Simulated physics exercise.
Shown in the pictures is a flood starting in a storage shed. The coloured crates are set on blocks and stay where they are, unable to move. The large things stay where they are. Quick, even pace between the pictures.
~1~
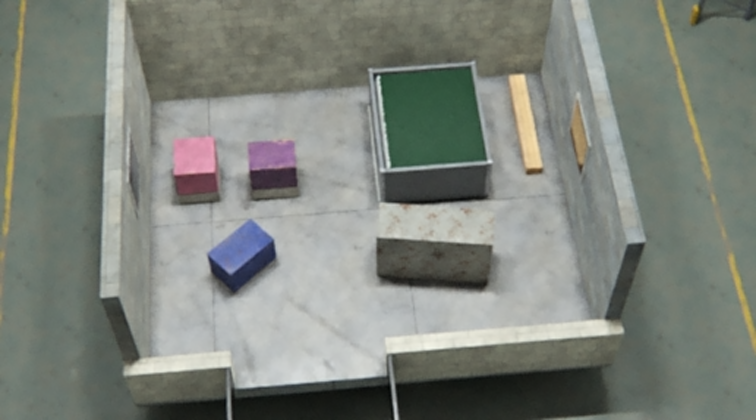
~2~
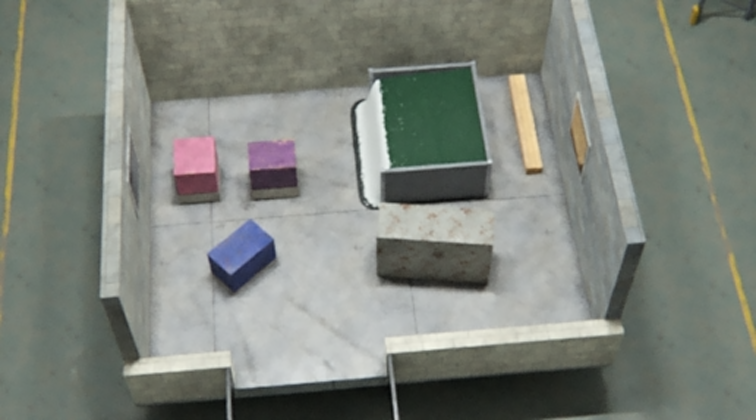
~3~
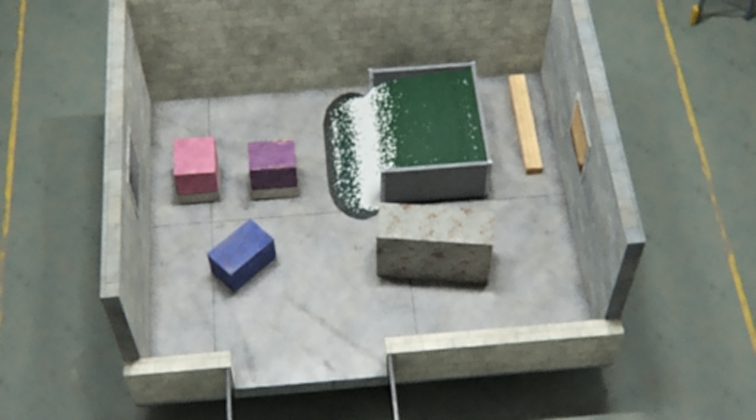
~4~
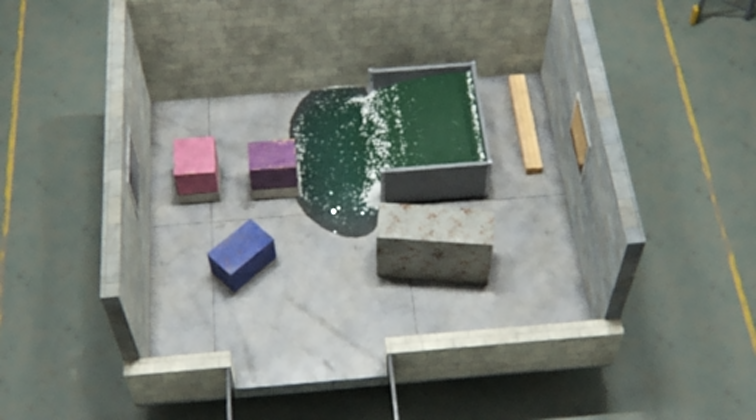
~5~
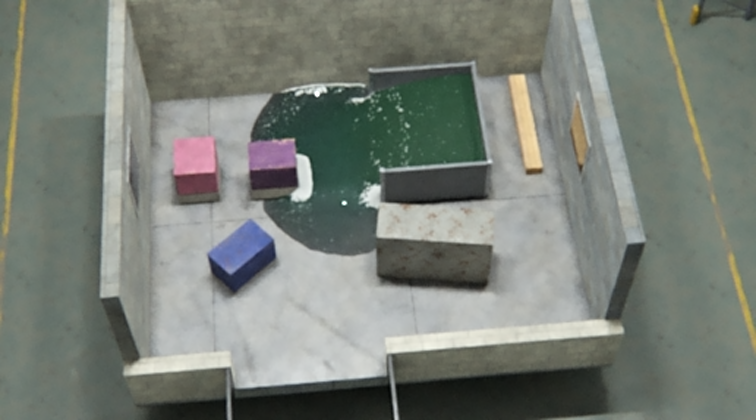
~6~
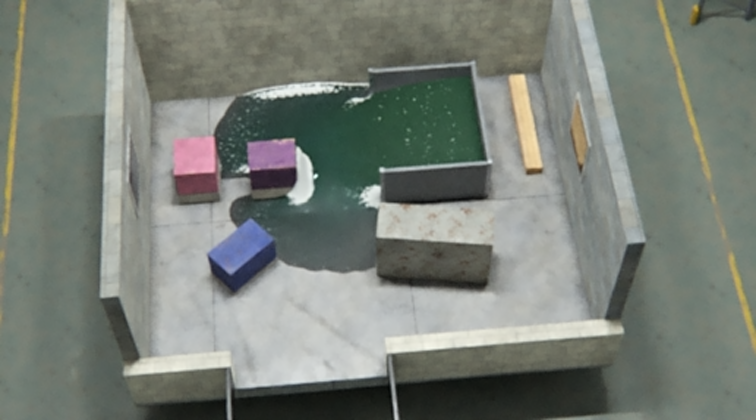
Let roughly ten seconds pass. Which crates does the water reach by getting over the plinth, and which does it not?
Purple crate: Not safe; pink crate: Not safe; blue crate: Not safe.
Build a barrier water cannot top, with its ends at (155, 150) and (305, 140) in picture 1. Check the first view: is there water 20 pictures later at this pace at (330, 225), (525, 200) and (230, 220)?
One after the other: Awash, no water, flooded.
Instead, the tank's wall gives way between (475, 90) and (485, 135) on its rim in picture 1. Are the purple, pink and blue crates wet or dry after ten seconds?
Going crate by crate, the purple one comes through dry, the pink one comes through dry and the blue one gets flooded.
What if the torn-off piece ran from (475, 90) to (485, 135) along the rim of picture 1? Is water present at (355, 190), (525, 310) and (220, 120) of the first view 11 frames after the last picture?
As listed: Dry, flooded, not flooded.
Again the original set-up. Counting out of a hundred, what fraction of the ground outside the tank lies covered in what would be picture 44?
About 75 %.
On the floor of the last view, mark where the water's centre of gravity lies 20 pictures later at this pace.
Roughly (263, 195).
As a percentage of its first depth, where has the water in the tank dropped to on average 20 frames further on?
I make it 12 per cent.
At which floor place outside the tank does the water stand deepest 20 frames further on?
Point to roughly (212, 375).
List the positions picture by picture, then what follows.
In the first picture, still water in the water tank at (429, 119).
In the second picture, water pours out at (378, 143) and has run to (368, 102).
In the third picture, the front is at (346, 98), out from the gap at (378, 144).
In the fourth picture, the front is at (320, 91), out from the gap at (378, 146).
In the fifth picture, the front is at (261, 121), out from the gap at (378, 146).
In the sixth picture, the front is at (218, 139), out from the gap at (378, 146).
A moment on, water covers 40 % of the floor; the purple crate water round its plinth, the pink crate water round its plinth, the blue crate water round its plinth.
Next, water covers 55 % of the floor; the purple crate water round its plinth, the pink crate water round its plinth, the blue crate water round its plinth.
Then, water covers 65 % of the floor; the purple crate water round its plinth, the pink crate water round its plinth, the blue crate water round its plinth.
Later, water covers 75 % of the floor; the purple crate water round its plinth, the pink crate water round its plinth, the blue crate water round its plinth.
In the end, water covers 100 % of the floor; the purple crate was topped, the pink crate was topped, the blue crate was topped.
